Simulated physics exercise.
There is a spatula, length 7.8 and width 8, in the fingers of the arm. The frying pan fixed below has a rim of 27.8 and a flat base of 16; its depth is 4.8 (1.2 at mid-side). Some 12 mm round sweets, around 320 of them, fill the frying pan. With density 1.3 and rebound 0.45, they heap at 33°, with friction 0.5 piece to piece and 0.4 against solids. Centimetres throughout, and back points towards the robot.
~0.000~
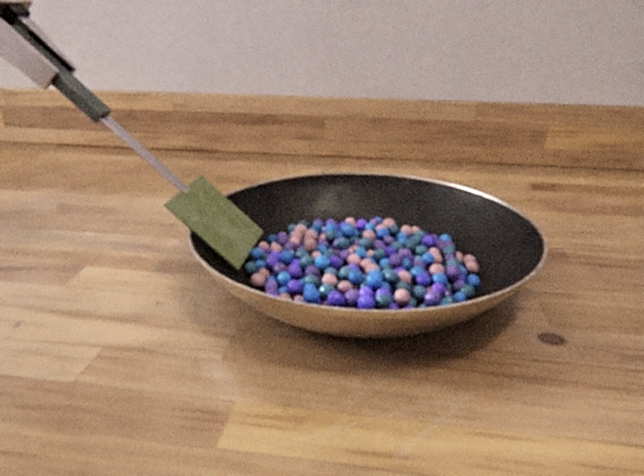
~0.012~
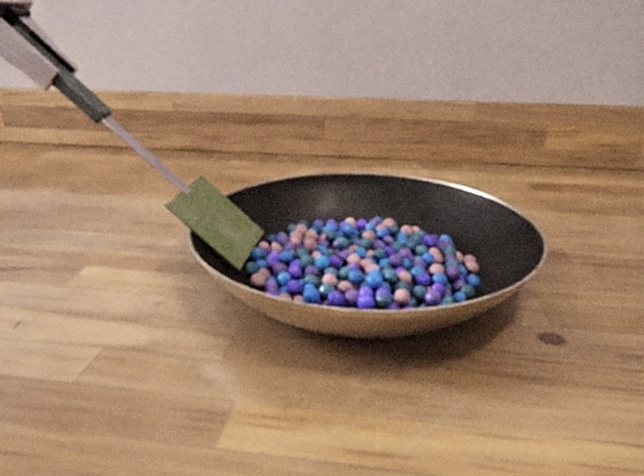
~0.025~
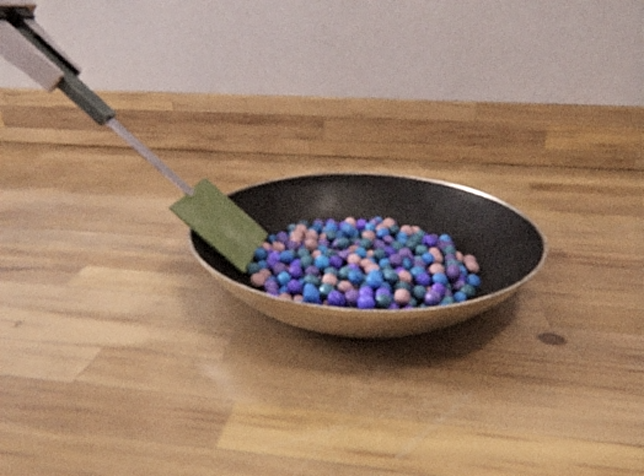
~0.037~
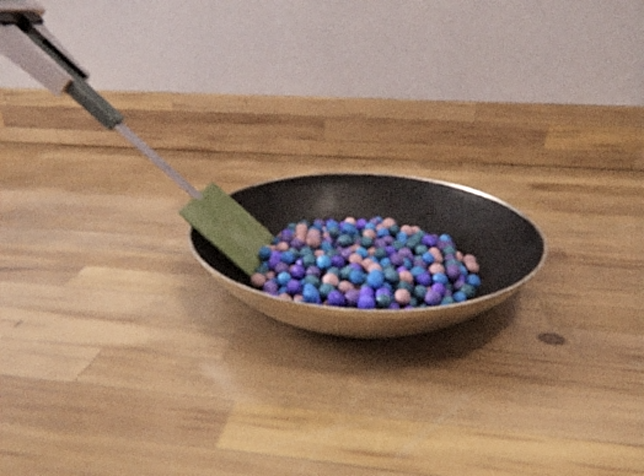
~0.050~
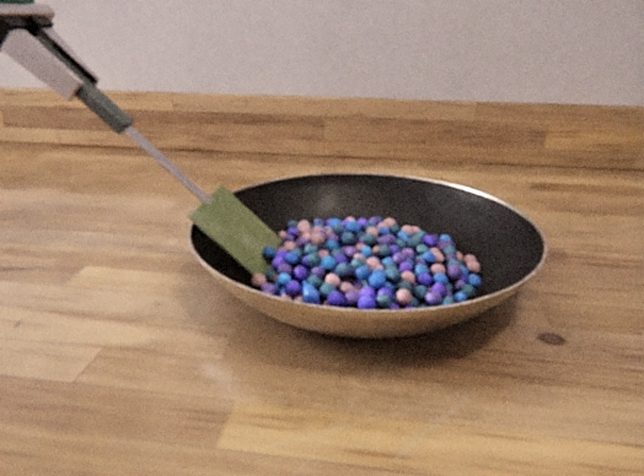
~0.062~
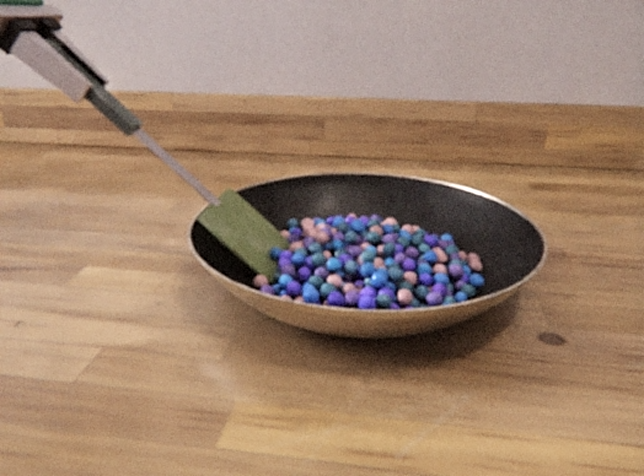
At the start, a robot arm holds a green spatula against the left side of a dark frying pan filled with small blue, purple, teal and pink balls. The spatula barely moves at first, then slides slightly right and down into the pan, nudging the nearest balls a little to the right.
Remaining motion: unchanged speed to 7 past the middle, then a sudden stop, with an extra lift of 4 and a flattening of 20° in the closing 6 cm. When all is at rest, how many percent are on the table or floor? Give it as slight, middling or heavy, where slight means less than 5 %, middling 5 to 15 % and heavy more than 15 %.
Slight.
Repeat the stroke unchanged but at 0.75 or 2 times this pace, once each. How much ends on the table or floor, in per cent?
Try one about 0 %, try two about 15 %.
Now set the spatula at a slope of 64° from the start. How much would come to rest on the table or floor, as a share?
Estimate for that slope: Some 0 per cent.
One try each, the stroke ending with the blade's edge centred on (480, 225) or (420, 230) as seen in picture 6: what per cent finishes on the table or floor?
I'd say some 10 per cent, then some 0 per cent.
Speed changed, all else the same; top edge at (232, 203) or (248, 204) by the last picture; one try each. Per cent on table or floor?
Try one roughly 10 per cent; try two roughly 15 per cent.
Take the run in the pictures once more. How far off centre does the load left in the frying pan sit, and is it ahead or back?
About 4.5 cm ahead.
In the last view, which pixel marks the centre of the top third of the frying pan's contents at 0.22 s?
(424, 250).
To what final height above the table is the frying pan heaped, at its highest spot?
Close to 5.0 centimetres high.
After 0.14 s, sloping 43°, highest piece 4 above the table; 318 in the frying pan.
After 0.22 s, sloping 36°, highest piece 5 above the table; 318 in the frying pan.
After 0.47 s, sloping 23°, highest piece 5 above the table; 317 in the frying pan, 1 on the blade or in flight.
After 1.52 s, sloping 23°, highest piece 5 above the table; 317 in the frying pan, 1 on the table or floor.
At rest, 317 in the frying pan, 1 on the table or floor. That is 0 % on the table or floor.
